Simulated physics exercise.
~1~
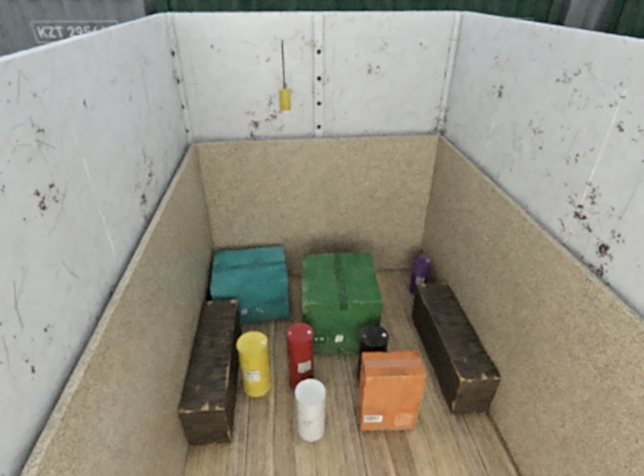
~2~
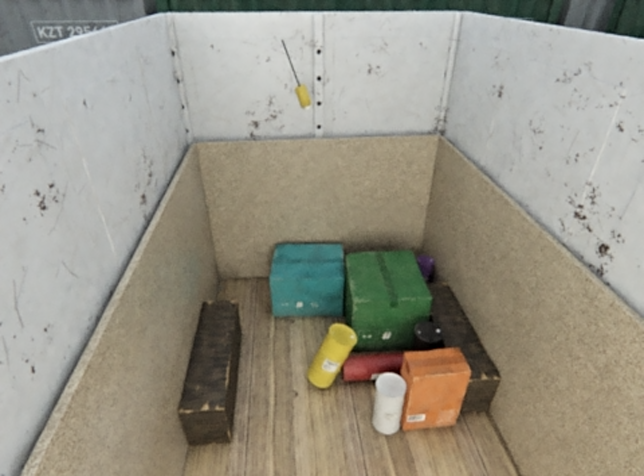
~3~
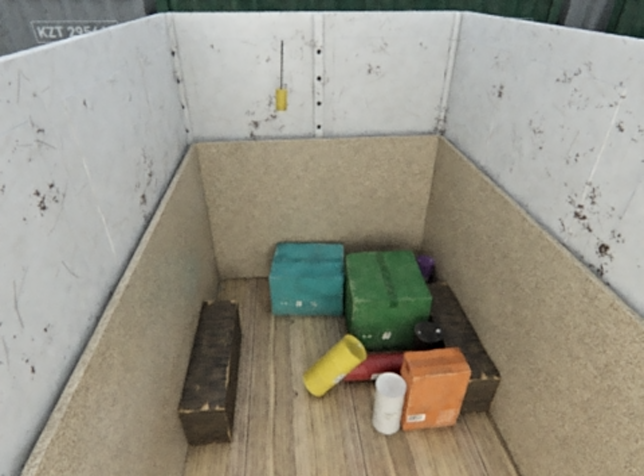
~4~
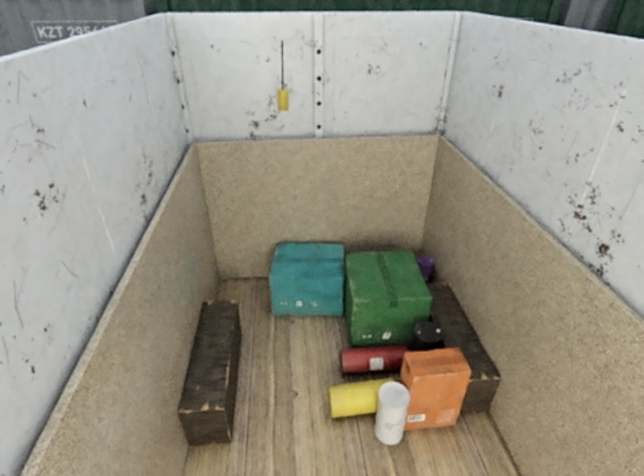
The boxes and canisters in the load bay slid to the right, and the red canister toppled onto its side while the yellow one leaned over, then fell flat beside the white canister, which stayed upright like the black and purple ones.
